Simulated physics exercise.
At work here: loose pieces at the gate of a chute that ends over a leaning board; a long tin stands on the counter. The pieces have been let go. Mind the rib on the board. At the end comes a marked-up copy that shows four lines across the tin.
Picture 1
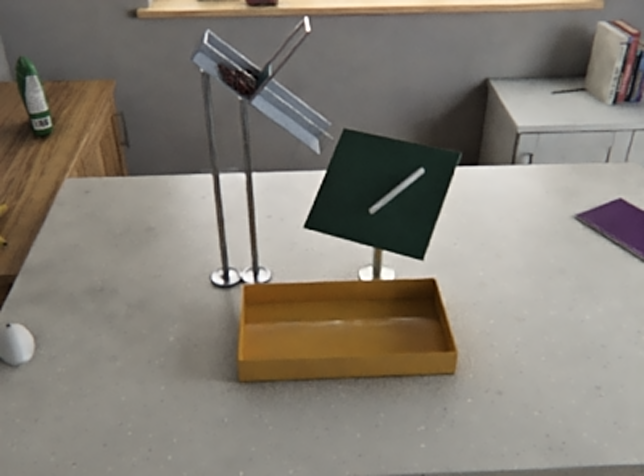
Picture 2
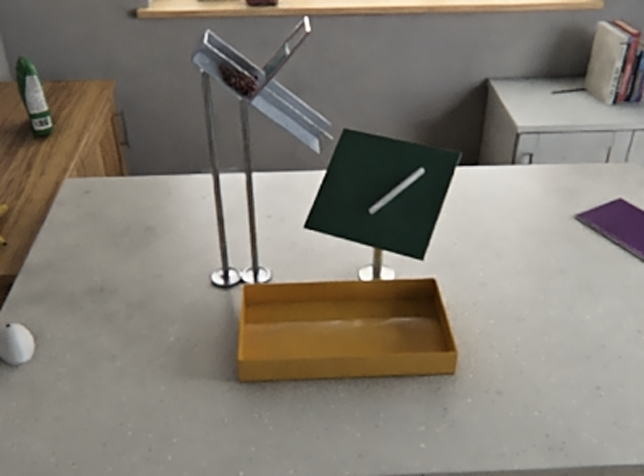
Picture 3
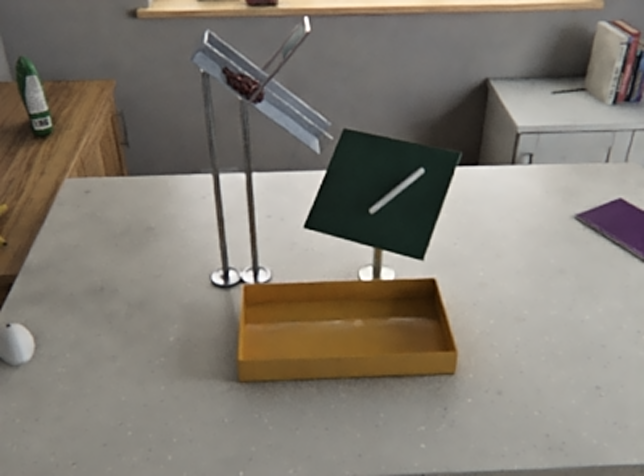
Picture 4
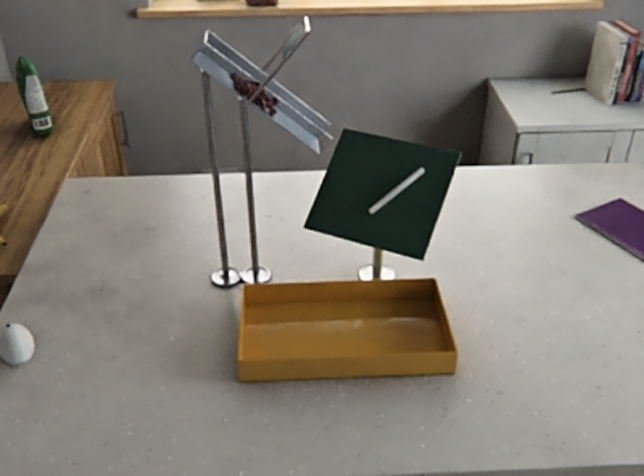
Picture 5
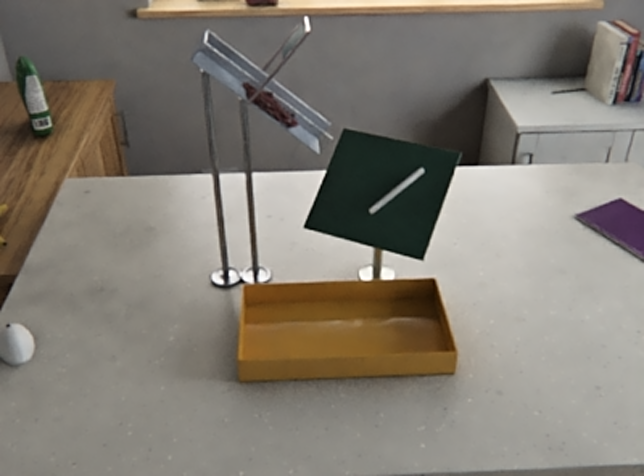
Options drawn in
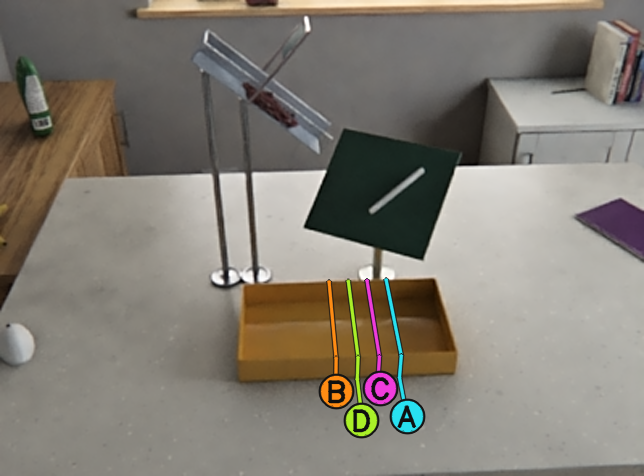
A clump of small reddish-brown pieces slid down a sloping metal chute toward its lower right end, above a tilted dark green board with a pale rib and an empty mustard-yellow tin on the counter.
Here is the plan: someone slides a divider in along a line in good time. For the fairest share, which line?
Use line B.
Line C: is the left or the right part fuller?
The left side.
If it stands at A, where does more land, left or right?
The left side.
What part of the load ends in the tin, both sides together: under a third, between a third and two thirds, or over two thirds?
Over two thirds.
On the marked copy, line A crosses the front rim at (401, 354); line B crosses the front rim at (336, 357); line C crosses the front rim at (379, 355); line D crosses the front rim at (357, 356).
Choosing A, of what is caught, nearly all on the left of the divider, a stray few on the right.
Choosing B, of what is caught, about half on the left of the divider, about half on the right.
Choosing C, of what is caught, nearly all on the left of the divider, a small part on the right.
Choosing D, of what is caught, most on the left of the divider, a small part on the right.
